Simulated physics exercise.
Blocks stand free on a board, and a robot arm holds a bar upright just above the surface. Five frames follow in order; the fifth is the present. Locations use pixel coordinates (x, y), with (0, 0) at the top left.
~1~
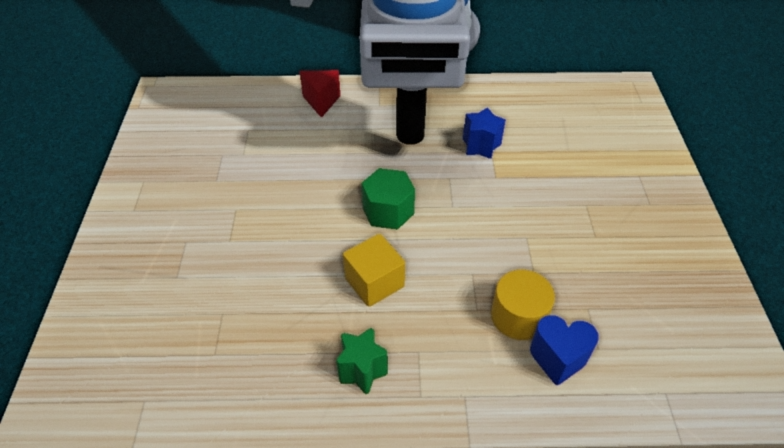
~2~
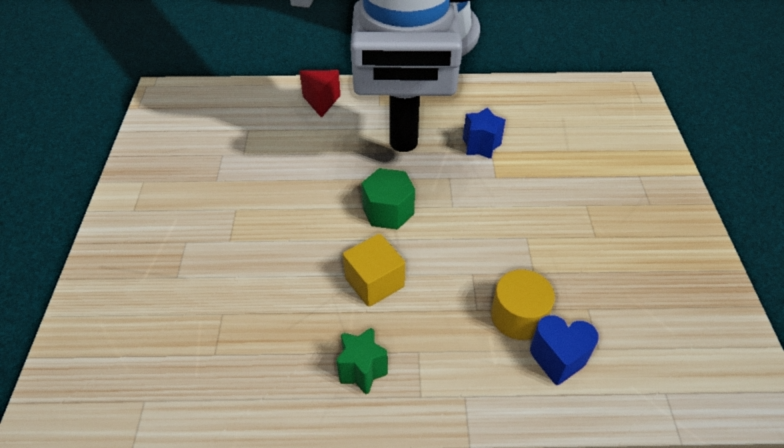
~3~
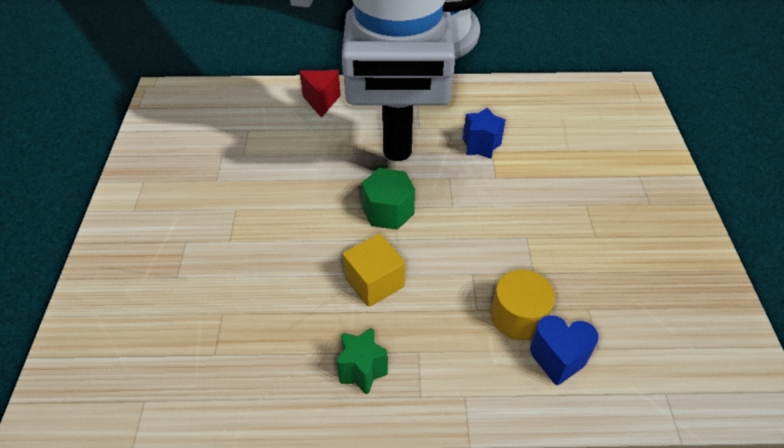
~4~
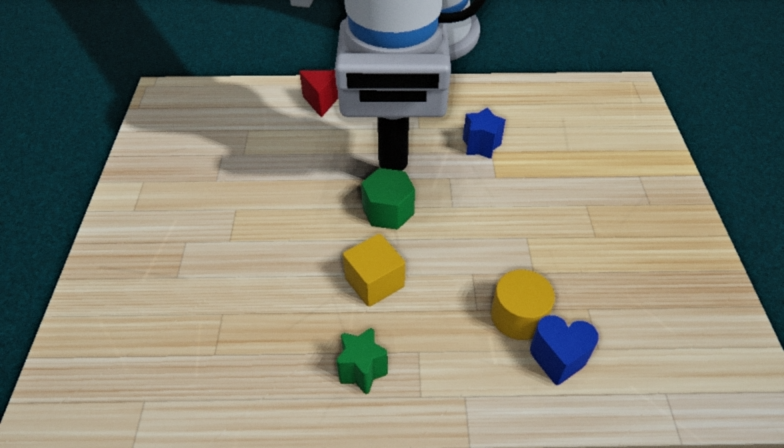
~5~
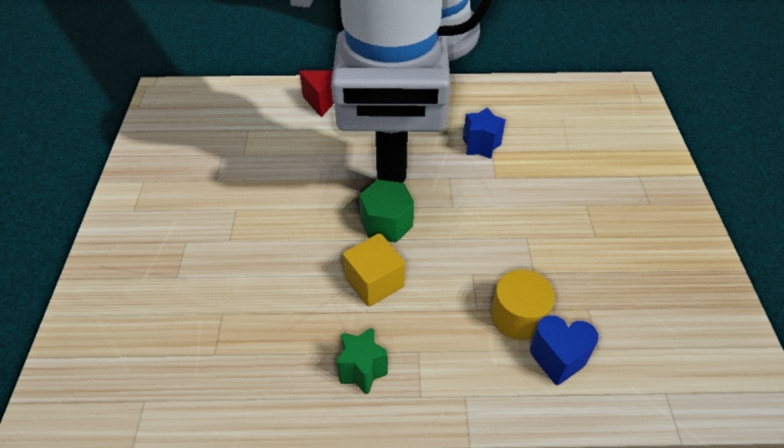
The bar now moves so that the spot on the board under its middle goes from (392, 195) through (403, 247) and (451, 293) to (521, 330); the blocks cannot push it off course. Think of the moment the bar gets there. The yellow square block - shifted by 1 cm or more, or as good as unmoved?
At the end, its place is different.
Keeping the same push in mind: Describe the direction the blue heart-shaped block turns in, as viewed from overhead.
It spins clockwise.
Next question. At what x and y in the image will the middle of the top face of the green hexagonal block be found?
The middle of its top is at (378, 260).
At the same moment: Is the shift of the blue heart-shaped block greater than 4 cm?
No.
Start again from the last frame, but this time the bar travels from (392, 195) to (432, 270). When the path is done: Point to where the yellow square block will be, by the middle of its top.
By then it is at (354, 279).
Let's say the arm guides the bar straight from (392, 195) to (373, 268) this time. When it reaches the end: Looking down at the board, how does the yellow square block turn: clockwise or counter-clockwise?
Watching from overhead, you'd notice the yellow square block rotating clockwise.
What follows on the original path. One third of the way, bar (403, 229); yellow square block (357, 291), turned 20° anticlockwise; green hexagonal block (378, 250), turned 35° clockwise.
Two thirds of the way, bar (454, 276); yellow square block (350, 300), turned 20° anticlockwise; green hexagonal block (378, 260), turned 50° clockwise.
At the end, bar (526, 313); yellow square block (350, 300), turned 20° anticlockwise; green hexagonal block (378, 260), turned 50° clockwise; yellow disc (574, 302); blue heart-shaped block (601, 354), turned 55° clockwise.
